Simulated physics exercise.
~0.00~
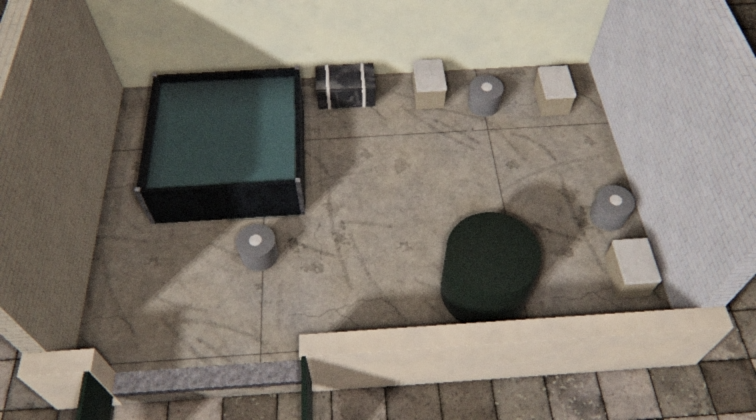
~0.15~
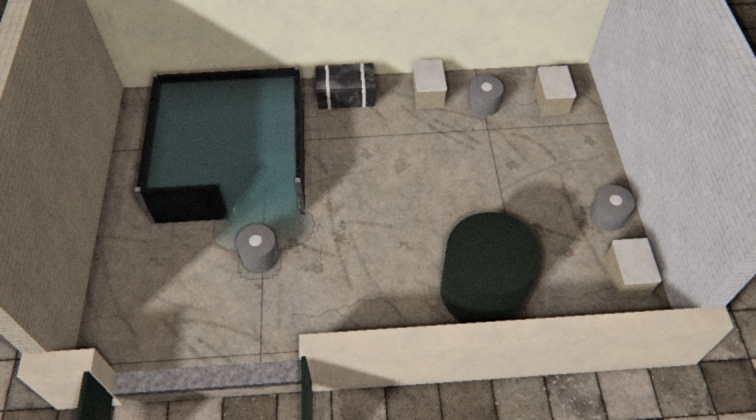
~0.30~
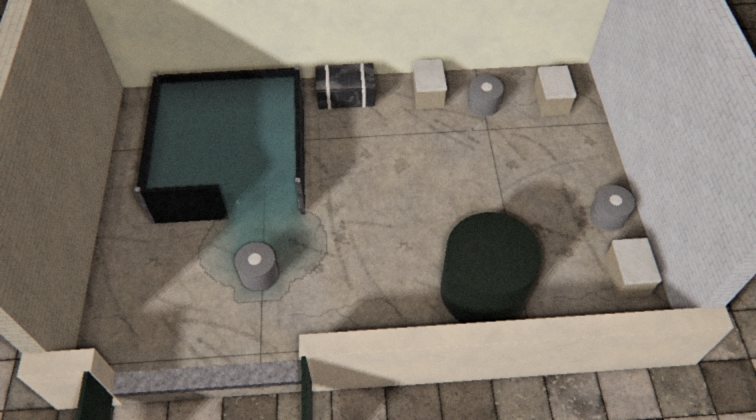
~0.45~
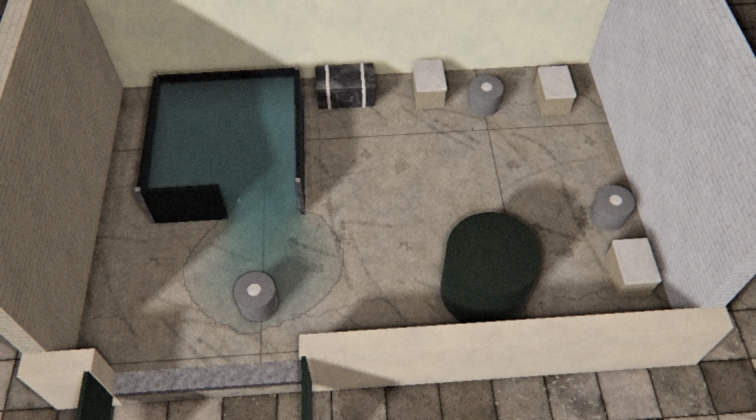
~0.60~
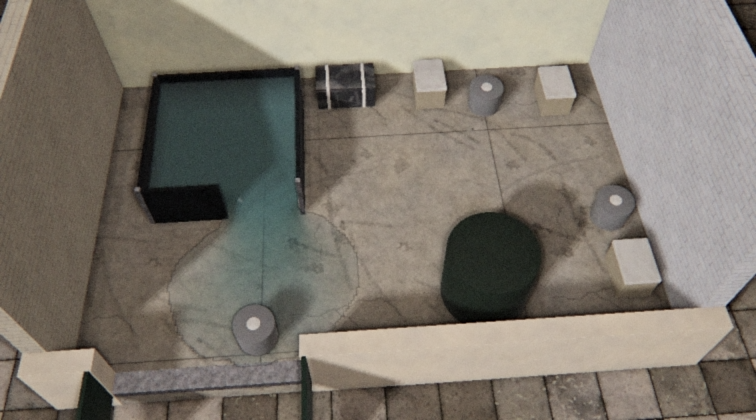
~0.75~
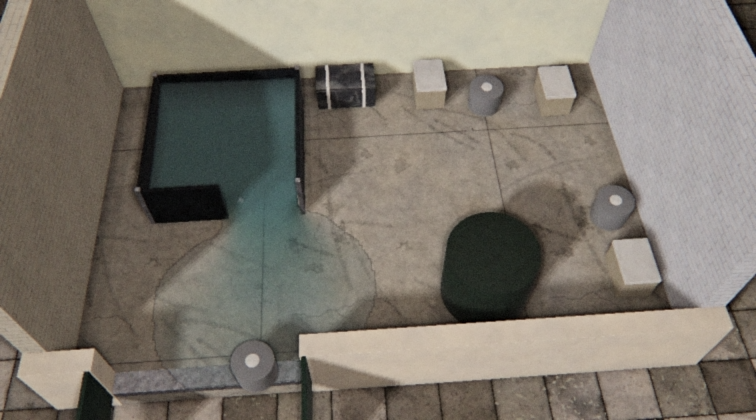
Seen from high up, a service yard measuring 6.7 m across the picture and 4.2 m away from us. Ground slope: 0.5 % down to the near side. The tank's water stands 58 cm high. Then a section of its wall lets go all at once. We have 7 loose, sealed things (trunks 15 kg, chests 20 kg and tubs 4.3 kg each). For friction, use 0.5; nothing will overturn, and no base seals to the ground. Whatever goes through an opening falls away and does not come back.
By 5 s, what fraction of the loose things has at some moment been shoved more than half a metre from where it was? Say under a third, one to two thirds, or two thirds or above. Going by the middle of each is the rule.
Under a third.
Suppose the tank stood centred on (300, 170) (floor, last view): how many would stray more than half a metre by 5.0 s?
2.
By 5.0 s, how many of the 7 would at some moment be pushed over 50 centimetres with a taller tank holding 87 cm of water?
That would make 4 of them.
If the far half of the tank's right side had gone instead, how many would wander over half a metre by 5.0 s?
That would give 6.
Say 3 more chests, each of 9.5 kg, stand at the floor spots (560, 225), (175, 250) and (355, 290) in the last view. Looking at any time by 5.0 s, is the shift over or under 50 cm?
Below, below, above.
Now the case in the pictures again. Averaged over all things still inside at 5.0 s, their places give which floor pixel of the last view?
The average lands around (499, 140).
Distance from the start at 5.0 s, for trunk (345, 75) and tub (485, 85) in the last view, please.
0 cm, then 0 cm.
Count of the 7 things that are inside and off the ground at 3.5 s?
I'd say 0 of them.
After 1.1 s 1 of 7 are over 50 cm from their spots; 0 afloat.
After 2.2 s 1 of 7 are over 50 cm from their spots; 0 afloat.
After 3.5 s 1 of 7 are over 50 cm from their spots; 0 afloat.
After 5.0 s 1 of 7 are over 50 cm from their spots, and 1 have been at some point; 0 afloat.
